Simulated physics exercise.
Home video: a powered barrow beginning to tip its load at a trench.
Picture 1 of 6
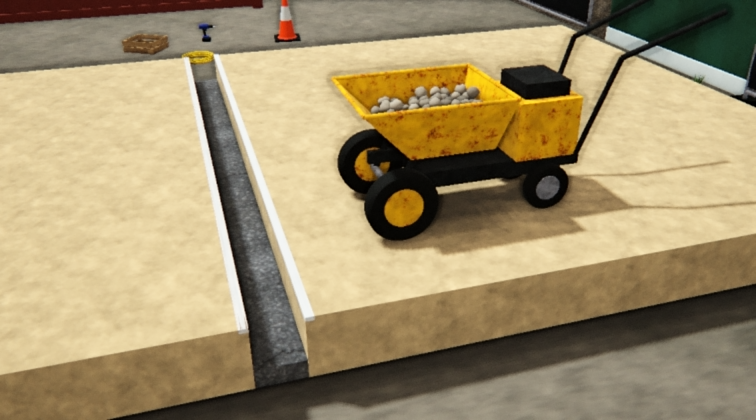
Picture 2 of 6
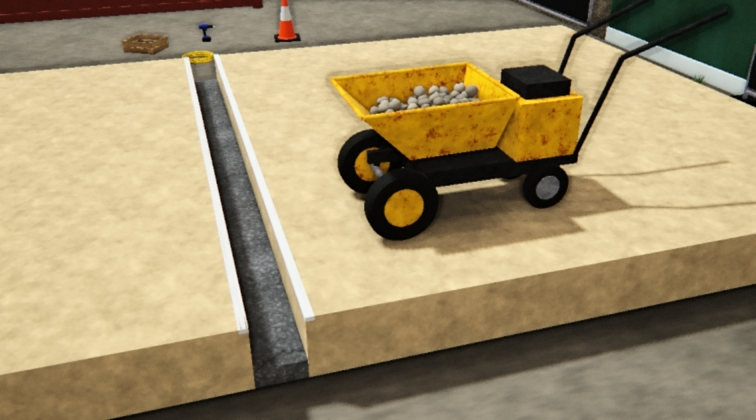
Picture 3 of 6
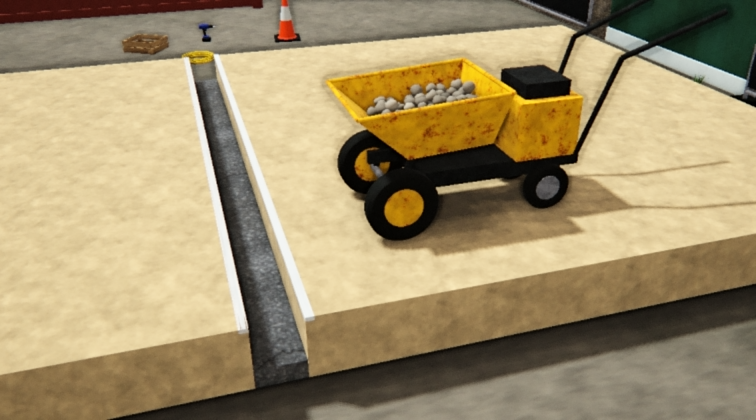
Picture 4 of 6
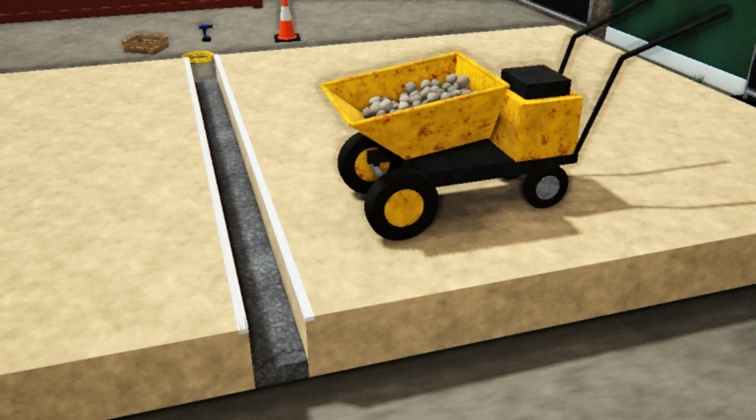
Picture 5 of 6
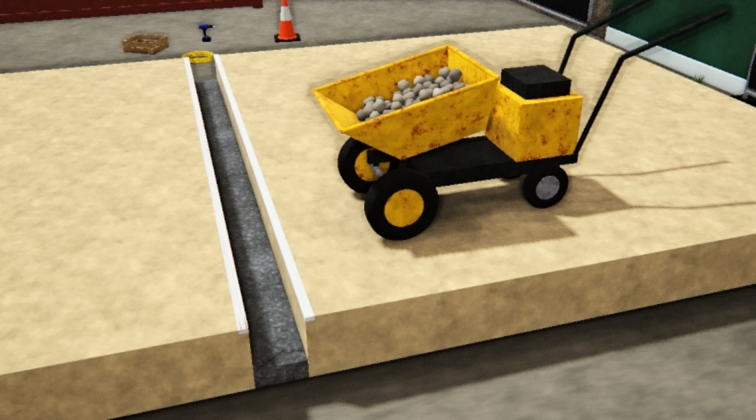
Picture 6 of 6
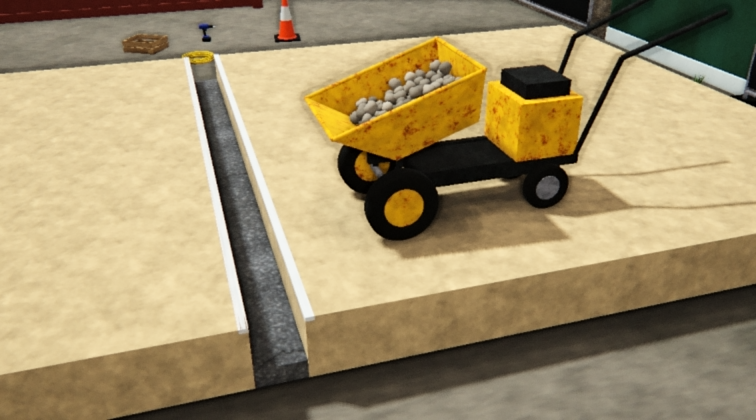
Yellow powered barrow standing still beside a narrow trench, its skip of grey pebbles slowly tilting forward to the left.
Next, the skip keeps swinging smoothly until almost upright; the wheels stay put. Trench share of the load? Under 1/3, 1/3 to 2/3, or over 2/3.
The trench receives over two thirds of the load.
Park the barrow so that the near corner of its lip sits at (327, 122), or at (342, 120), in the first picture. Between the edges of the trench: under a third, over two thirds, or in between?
In the first case between a third and two thirds, in the second case more than two thirds.
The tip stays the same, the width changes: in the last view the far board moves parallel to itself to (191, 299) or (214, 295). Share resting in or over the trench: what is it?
Lab note: Try one 100 per cent, try two 100 per cent.
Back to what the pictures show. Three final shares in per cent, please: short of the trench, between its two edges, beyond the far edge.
Short 0, between 100, beyond 0.
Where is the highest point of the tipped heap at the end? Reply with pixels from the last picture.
The topmost point rests at roughly pixel (243, 229) in the last view.
Shortly afterwards, skip tipped steeply; the whole lot in the skip.
Next, skip tipped steeply; near two thirds in the skip; only a few short of the trench; near a quarter in or heaped over the trench; only a few falling.
Some moments later, skip tipped right over; all but a few in or heaped over the trench; only a few beyond it.
In the end, skip tipped right over; all but a few in or heaped over the trench; only a few beyond it.
